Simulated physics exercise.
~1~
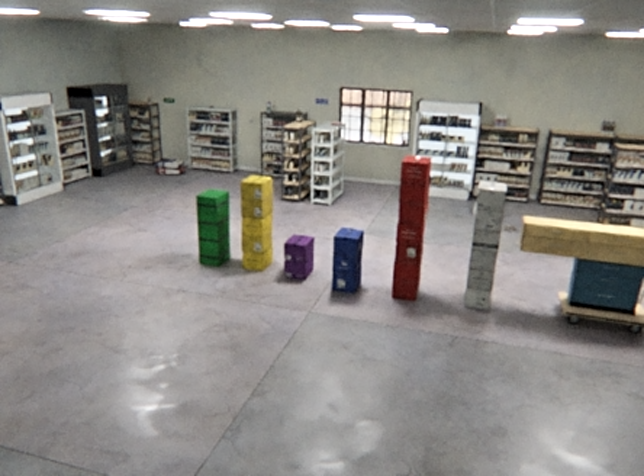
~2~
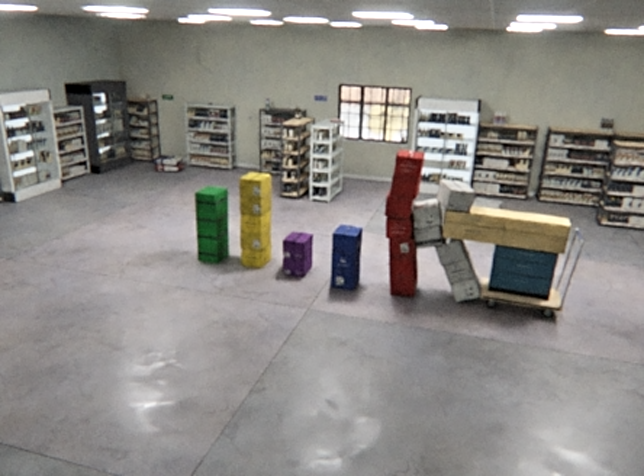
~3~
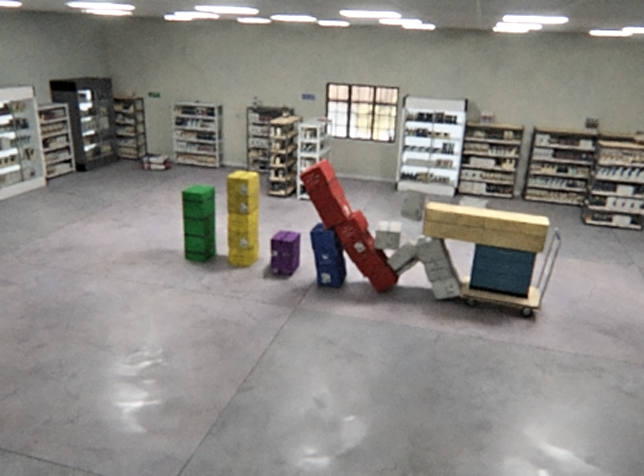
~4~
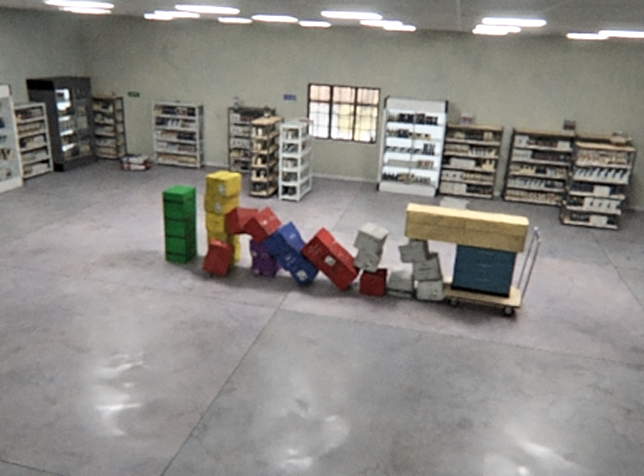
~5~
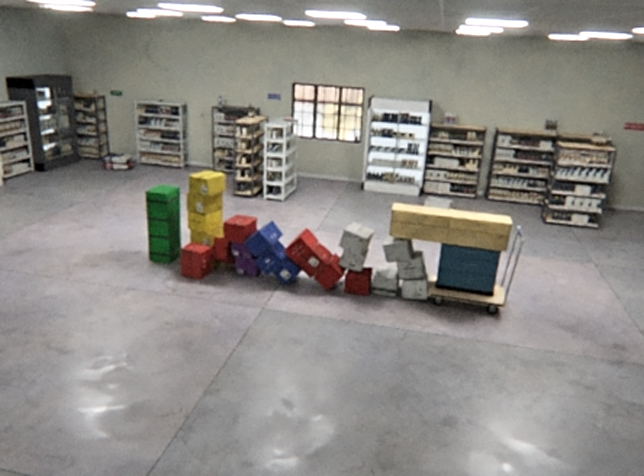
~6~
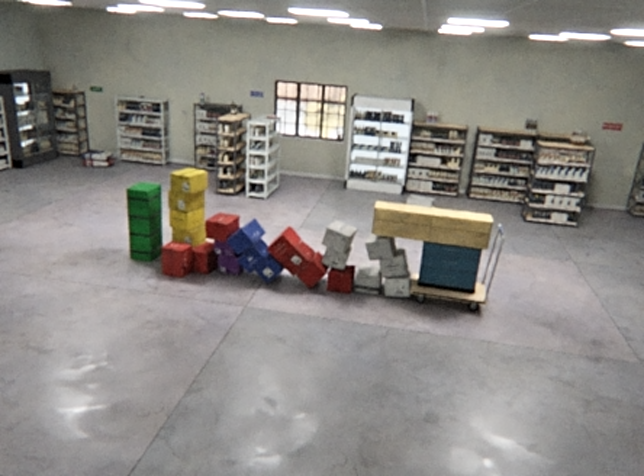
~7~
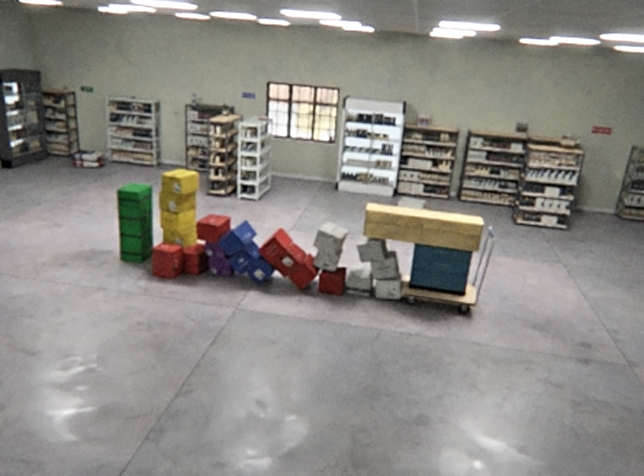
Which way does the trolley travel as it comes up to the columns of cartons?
The trolley rolls to the left, carrying its long tan box into the pale column.
A trolley carrying dark blue cases and a long tan box rolls left across a wide room lined with shelves, toward a file of coloured carton columns. The jutting box strikes the pale column, which buckles and knocks into the tall red one beside it. The red column breaks apart and topples left over the blue and purple piles, pushing the blue cartons askew. Its loose cartons tumble as far as the foot of the yellow column, and the trolley stops by the pale ones. At the end a jumbled heap lies between the trolley and the yellow column, which still stands, while the green column remains upright at the far left.
